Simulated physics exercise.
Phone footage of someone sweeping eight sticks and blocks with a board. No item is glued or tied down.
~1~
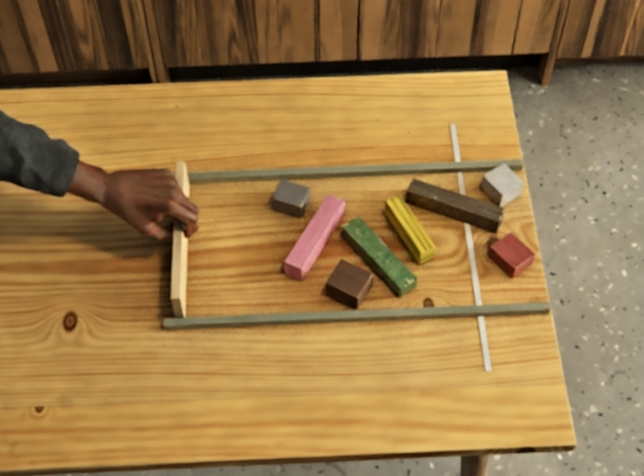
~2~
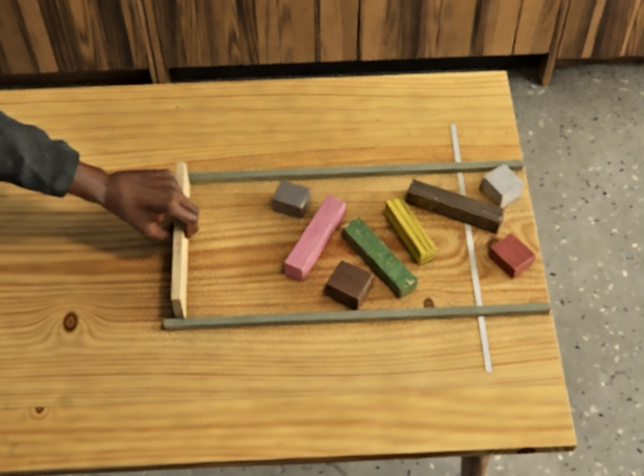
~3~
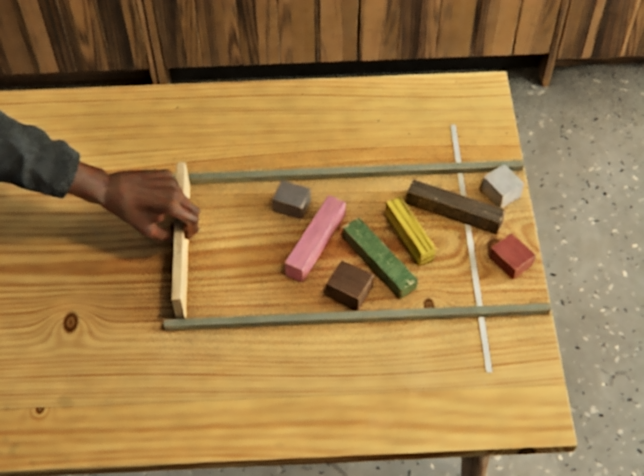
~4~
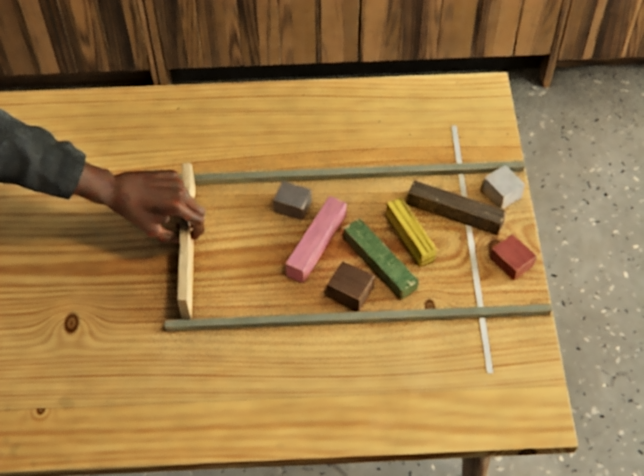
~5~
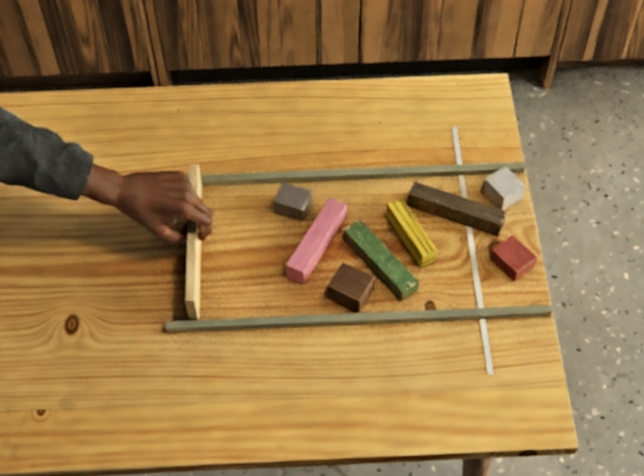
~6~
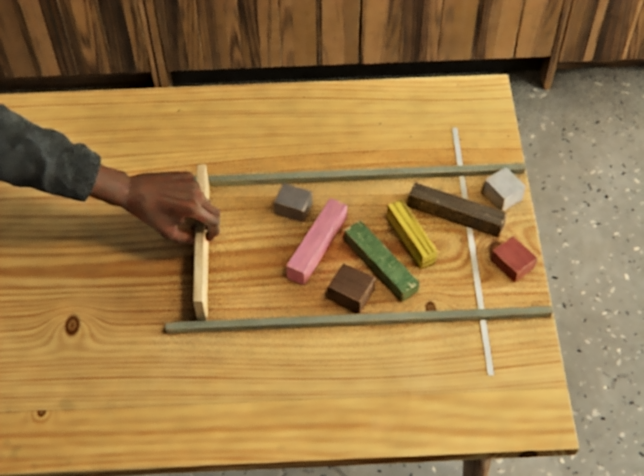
A hand sliding a wooden board slightly right between two rails, toward scattered coloured blocks and sticks that stay still on a table.
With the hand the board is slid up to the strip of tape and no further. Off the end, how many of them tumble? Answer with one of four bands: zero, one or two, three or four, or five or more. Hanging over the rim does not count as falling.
Three or four.
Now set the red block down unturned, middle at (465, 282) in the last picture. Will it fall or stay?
Lab note: Started there, it remains on top.
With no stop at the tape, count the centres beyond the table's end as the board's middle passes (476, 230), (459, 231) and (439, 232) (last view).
By position: 4 / 2 / 1.
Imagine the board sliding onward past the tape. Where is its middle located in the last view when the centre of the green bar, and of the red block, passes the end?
Estimated middle: (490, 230), and (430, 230) for the other.
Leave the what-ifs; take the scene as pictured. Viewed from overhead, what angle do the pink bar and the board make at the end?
The angle comes out near 20 degrees.
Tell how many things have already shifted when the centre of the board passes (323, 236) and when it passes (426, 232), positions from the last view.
The first count is 4, and then it's 8.
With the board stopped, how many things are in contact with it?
The figure is 3.
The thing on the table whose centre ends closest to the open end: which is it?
It's the green bar.
Early on, none off yet; white block at rest near (504, 189); red block at rest near (514, 259); black bar at rest near (457, 210).
A while later, none off yet; white block at rest near (504, 189); red block at rest near (514, 259); black bar at rest near (458, 209).
Further along, none off yet; white block moving near (510, 186); red block travelled about its own width near (539, 257); black bar travelled a little near (496, 200).
Finally, the number that fall off is three or four; lost, yellow stick, black bar, red block and white block.
